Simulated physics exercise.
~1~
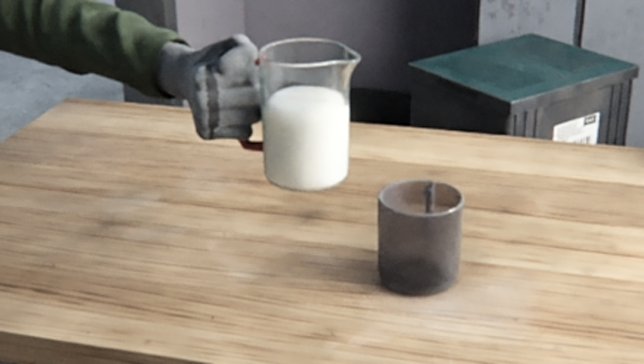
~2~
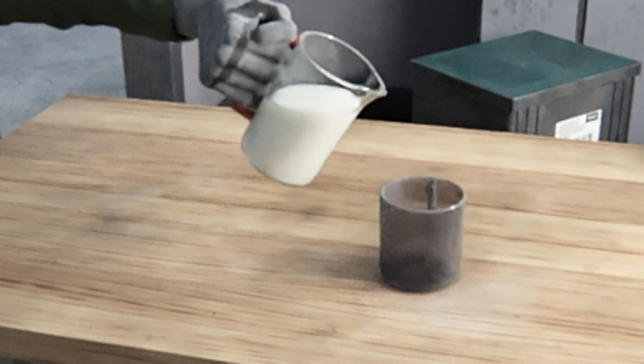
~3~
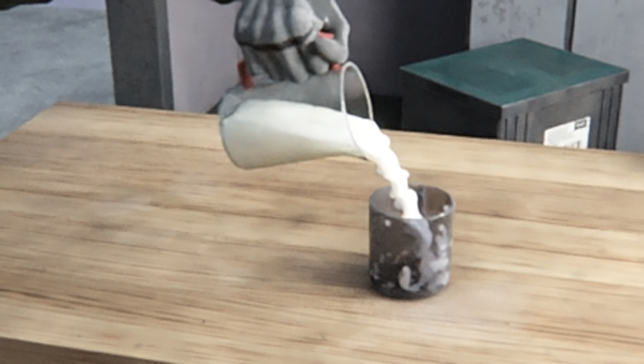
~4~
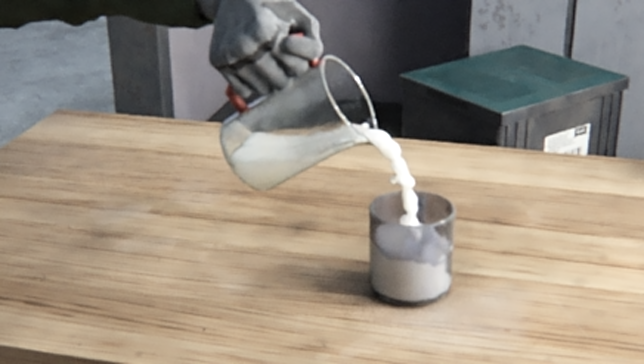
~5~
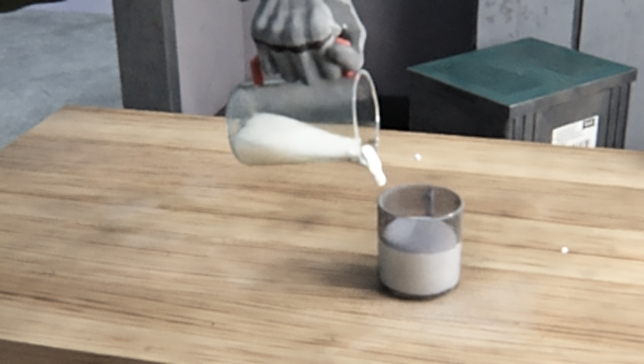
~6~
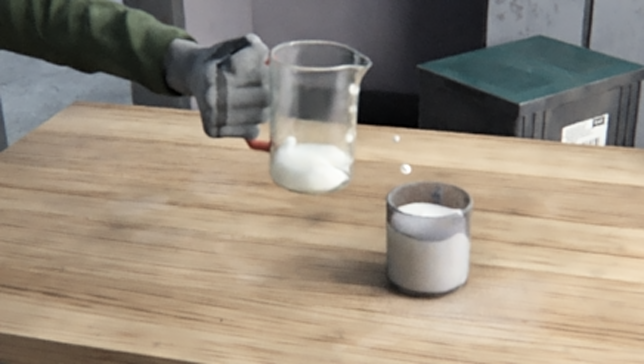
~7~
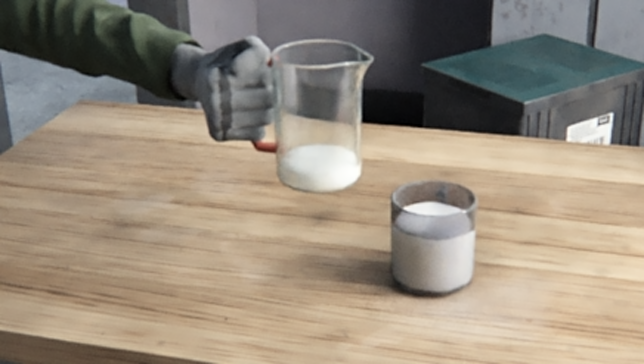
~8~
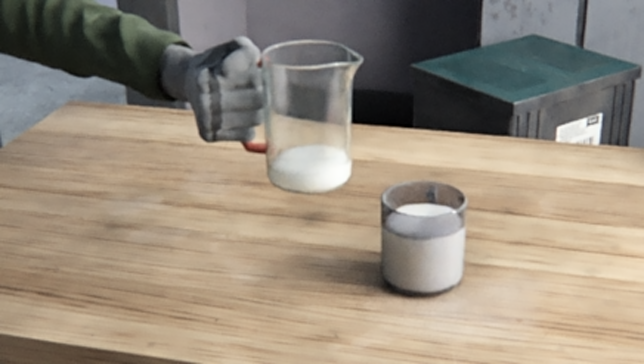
A gloved hand tips a pitcher, pours milk into a mug, then levels it.
